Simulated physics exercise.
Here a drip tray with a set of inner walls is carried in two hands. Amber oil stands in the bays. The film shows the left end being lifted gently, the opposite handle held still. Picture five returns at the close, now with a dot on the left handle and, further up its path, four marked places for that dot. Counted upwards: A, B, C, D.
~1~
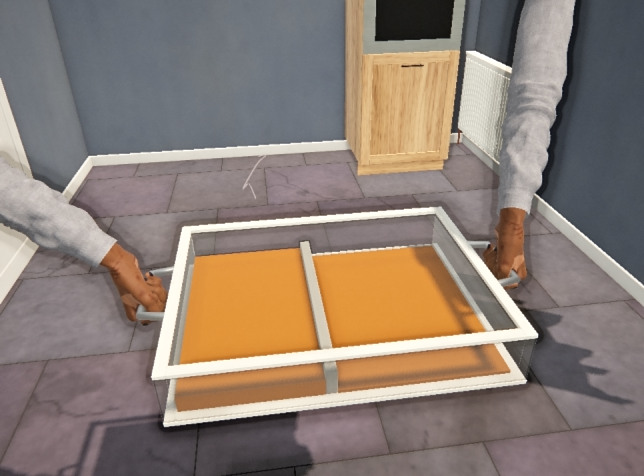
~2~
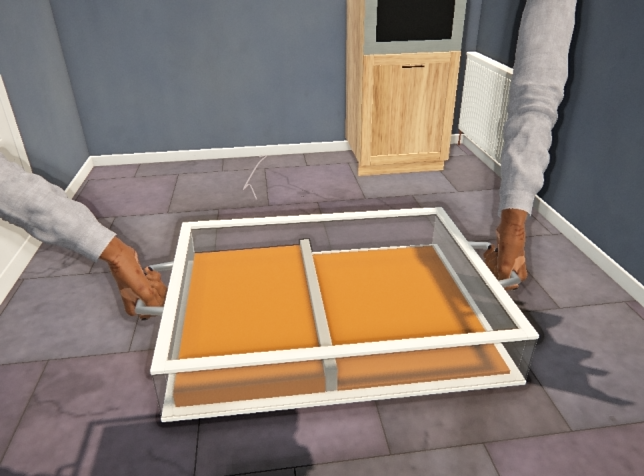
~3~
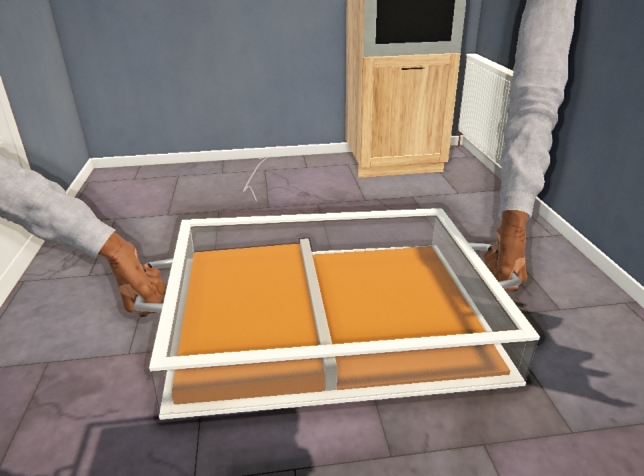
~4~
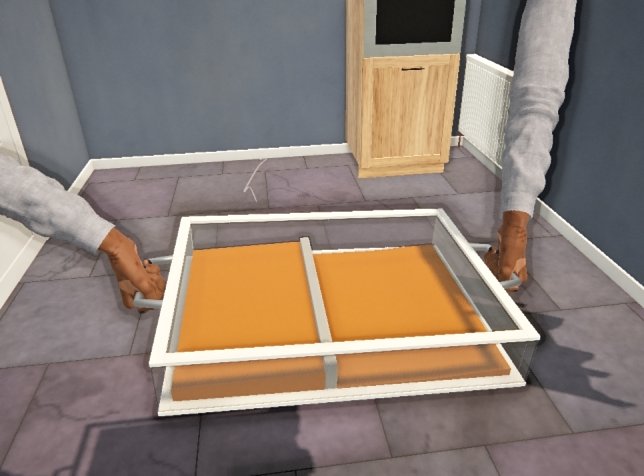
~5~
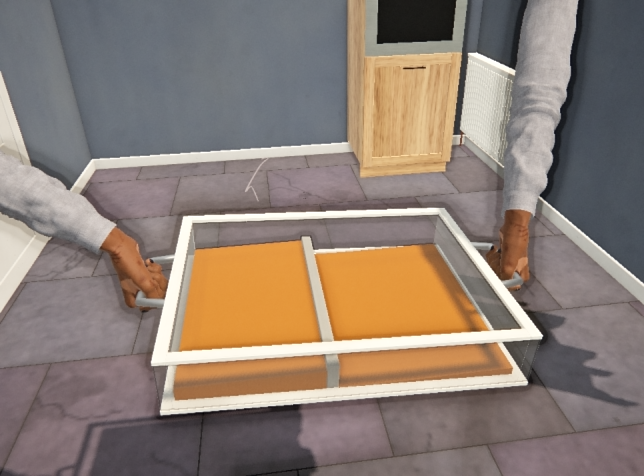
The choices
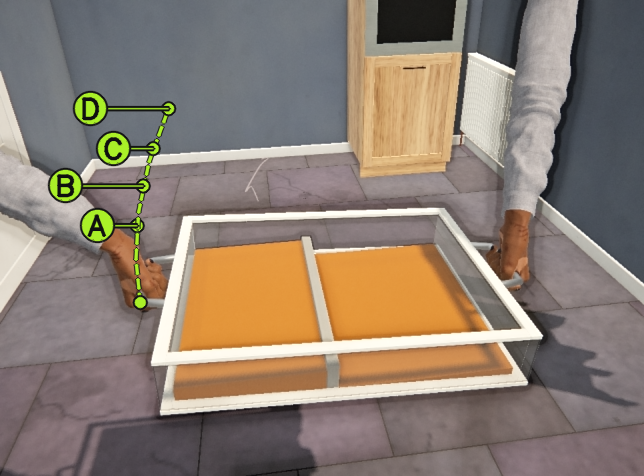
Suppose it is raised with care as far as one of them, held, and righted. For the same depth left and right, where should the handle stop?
A.
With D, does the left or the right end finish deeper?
The right end bay.
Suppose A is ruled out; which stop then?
The answer is B.
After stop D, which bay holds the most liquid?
The right bay.
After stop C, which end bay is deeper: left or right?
The right one.
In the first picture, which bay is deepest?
It is the left one.
On the marked copy, A at (137, 225); B at (143, 185); C at (153, 148); D at (168, 108).
If A is chosen, the two end bays stand about equally deep; nothing spills.
If B is chosen, the right end bay stands a little deeper than the other; nothing spills.
If C is chosen, the right end bay stands much deeper than the other; nothing spills.
If D is chosen, the right end bay stands much deeper than the other; nothing spills.
